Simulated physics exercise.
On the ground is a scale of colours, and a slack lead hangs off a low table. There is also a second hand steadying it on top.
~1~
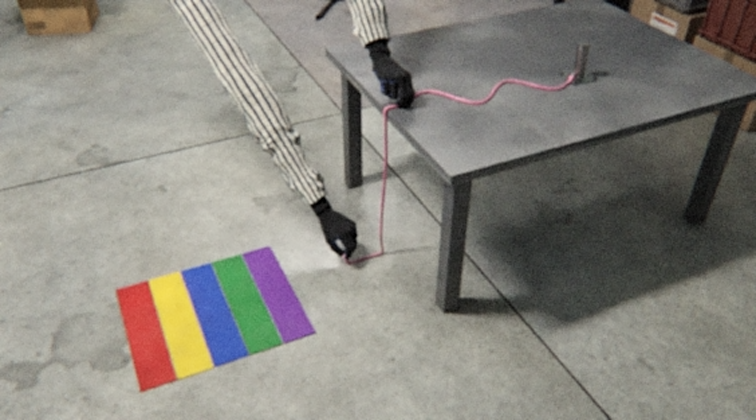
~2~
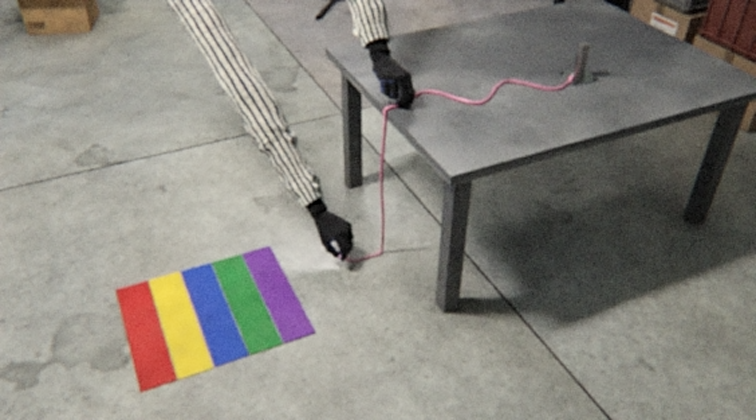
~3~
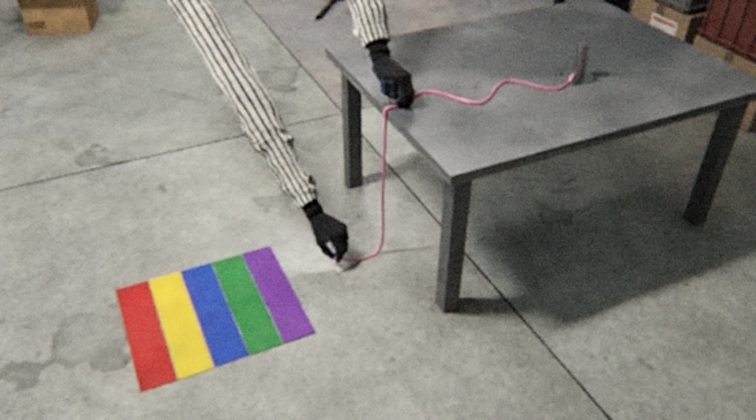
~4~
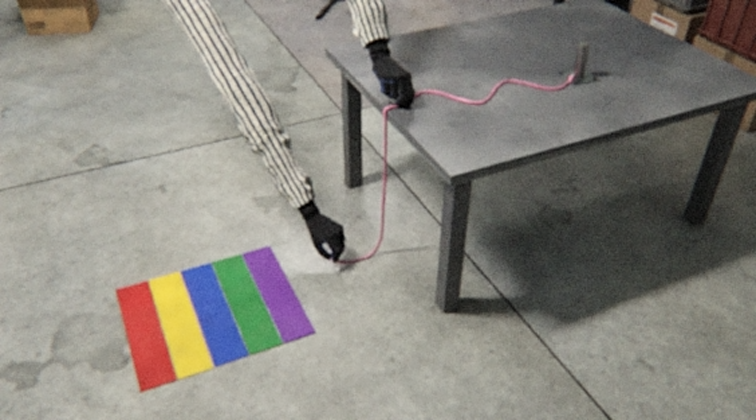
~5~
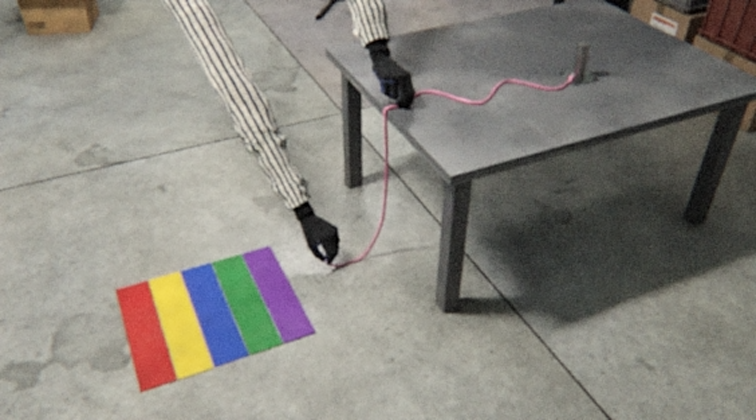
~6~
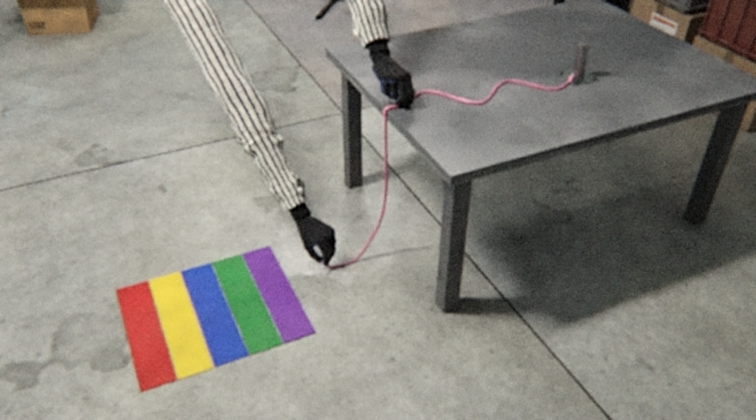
We see a striped-sleeved arm with a black-gloved hand drawing the end of a pink cord slightly left along a concrete floor, near a strip of five colours, while another gloved hand stays at the table's edge.
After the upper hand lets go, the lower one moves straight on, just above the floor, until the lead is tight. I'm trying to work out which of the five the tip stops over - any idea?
I would say the yellow one.
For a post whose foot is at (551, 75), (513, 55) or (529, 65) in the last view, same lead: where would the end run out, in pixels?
In order, it comes out close to (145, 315), (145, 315) and (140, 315).
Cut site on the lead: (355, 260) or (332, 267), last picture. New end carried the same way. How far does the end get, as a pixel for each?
Try one: (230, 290); try two: (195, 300).
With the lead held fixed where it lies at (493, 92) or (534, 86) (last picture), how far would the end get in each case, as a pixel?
It would be somewhere around (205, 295) the first time and (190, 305) the second.
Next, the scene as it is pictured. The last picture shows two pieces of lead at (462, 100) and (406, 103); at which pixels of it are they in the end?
They go to (428, 103) and to (364, 134).
Soon after, end near (233, 289); over green.
After that, end near (196, 300); over blue.
At the stop, end near (174, 307); over yellow. It gets as far as the yellow strip.
